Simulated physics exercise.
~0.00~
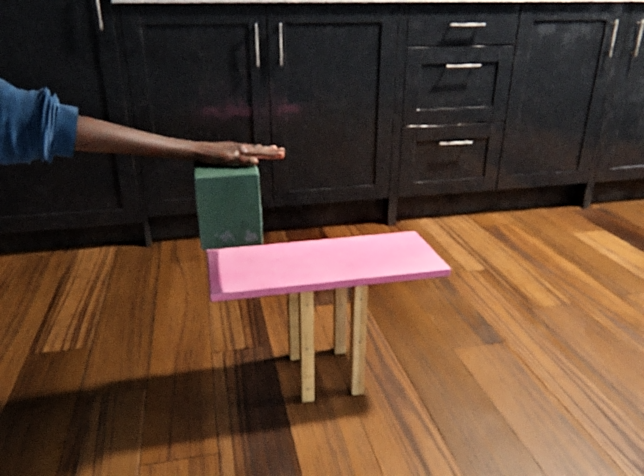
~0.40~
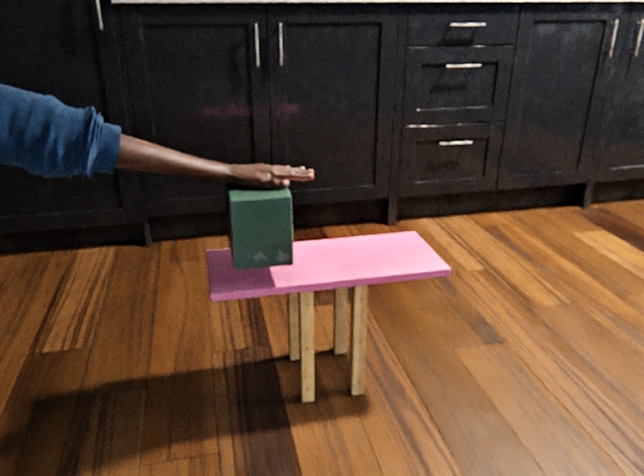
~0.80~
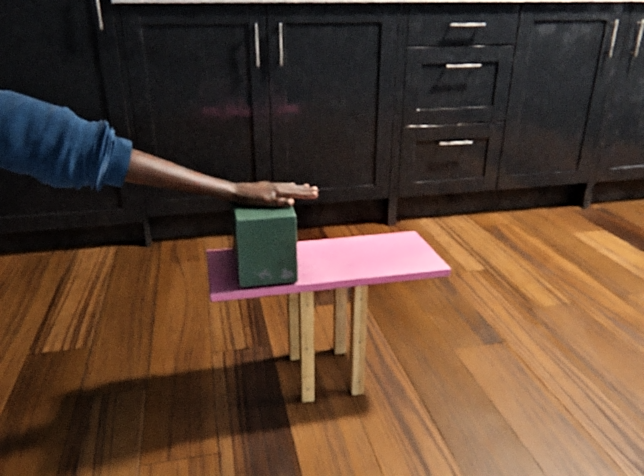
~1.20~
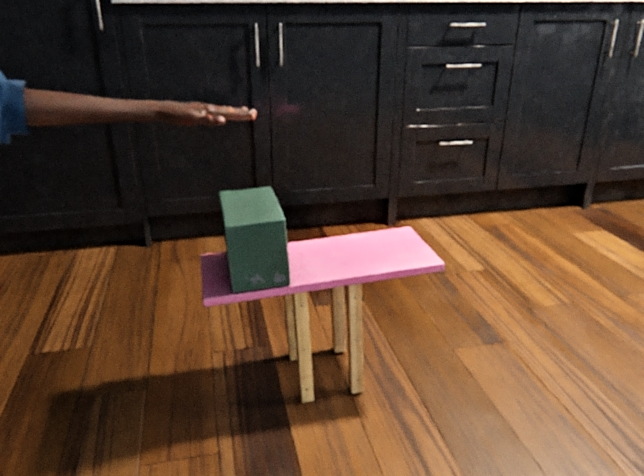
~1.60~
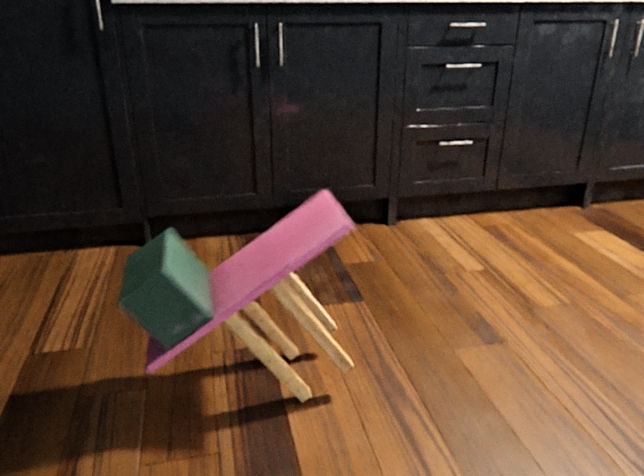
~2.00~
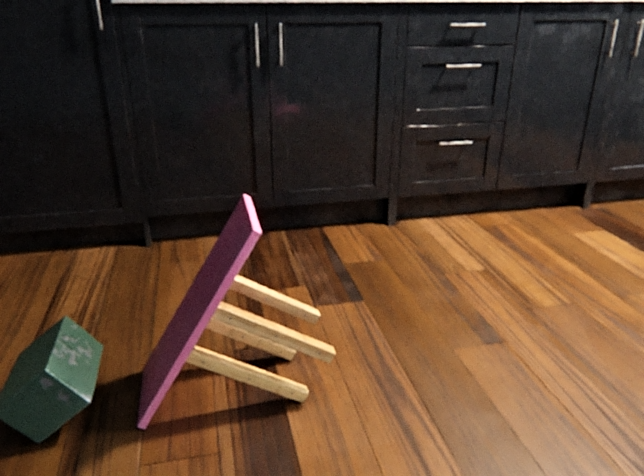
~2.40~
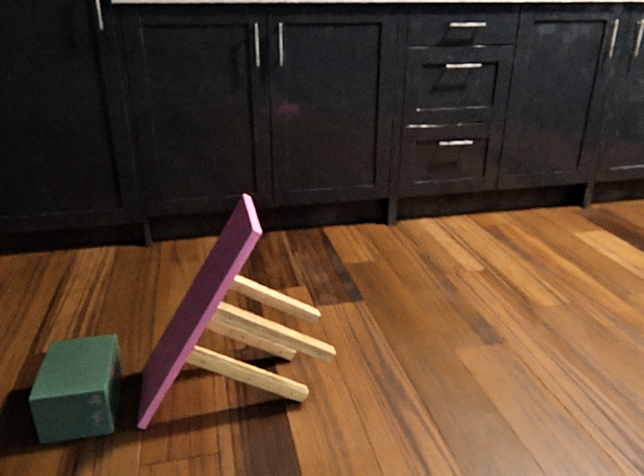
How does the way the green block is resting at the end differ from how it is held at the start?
At the start the green block is upright under the hand, and at the end it lies on its side on the floor.
